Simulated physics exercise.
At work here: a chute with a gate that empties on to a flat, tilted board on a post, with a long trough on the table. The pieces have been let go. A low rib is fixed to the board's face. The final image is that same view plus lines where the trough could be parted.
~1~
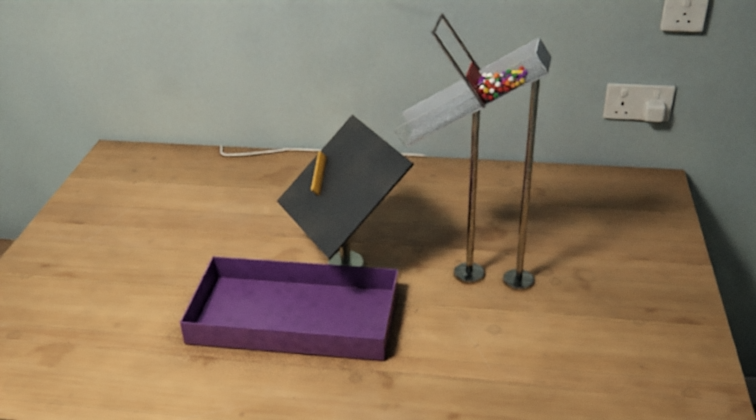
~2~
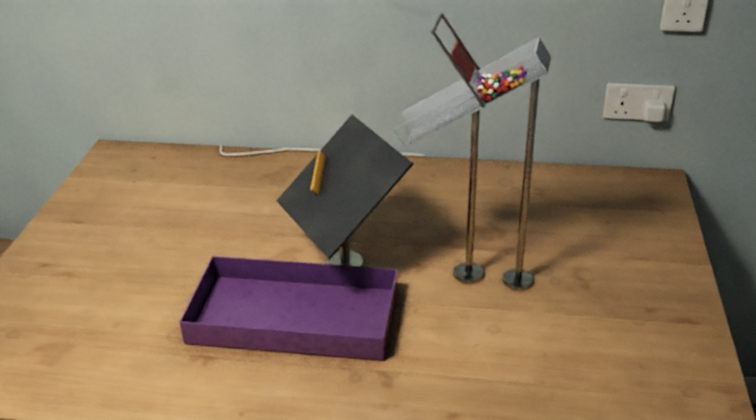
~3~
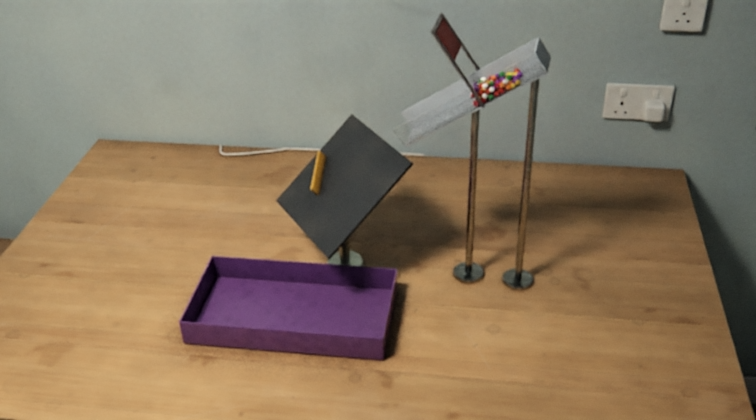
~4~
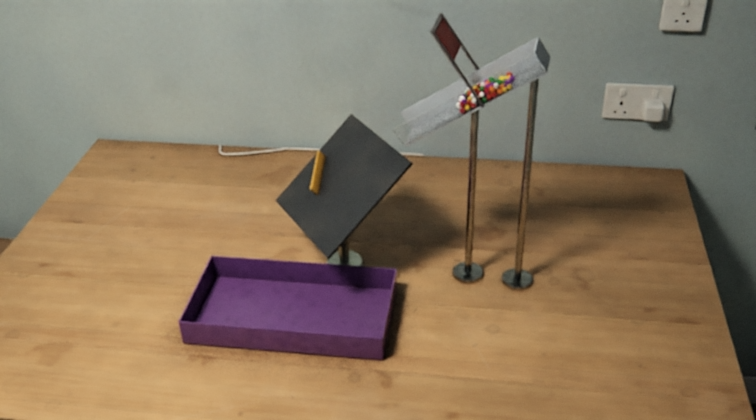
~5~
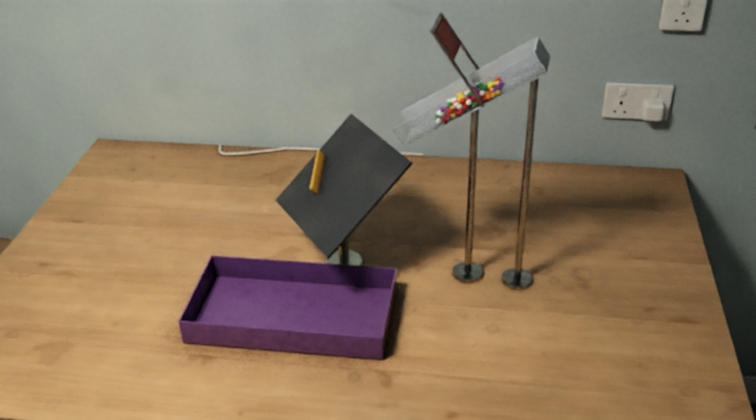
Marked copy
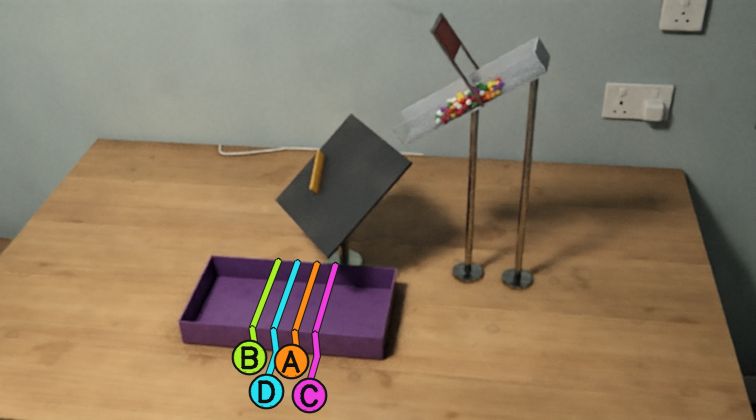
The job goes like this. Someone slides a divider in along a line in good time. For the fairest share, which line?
Go for B.
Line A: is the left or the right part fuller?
More lands on the left.
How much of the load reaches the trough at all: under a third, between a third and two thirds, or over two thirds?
It is between a third and two thirds.
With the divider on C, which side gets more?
Left.
On the marked copy, line A crosses the front rim at (294, 331); line B crosses the front rim at (252, 327); line C crosses the front rim at (315, 332); line D crosses the front rim at (273, 329).
For line A, of what is caught, almost all on the left of the divider, just a few on the right.
For line B, of what is caught, roughly half on the left of the divider, roughly half on the right.
For line C, of what is caught, every piece on the left of the divider, not one piece on the right.
For line D, of what is caught, almost all on the left of the divider, about a tenth on the right.
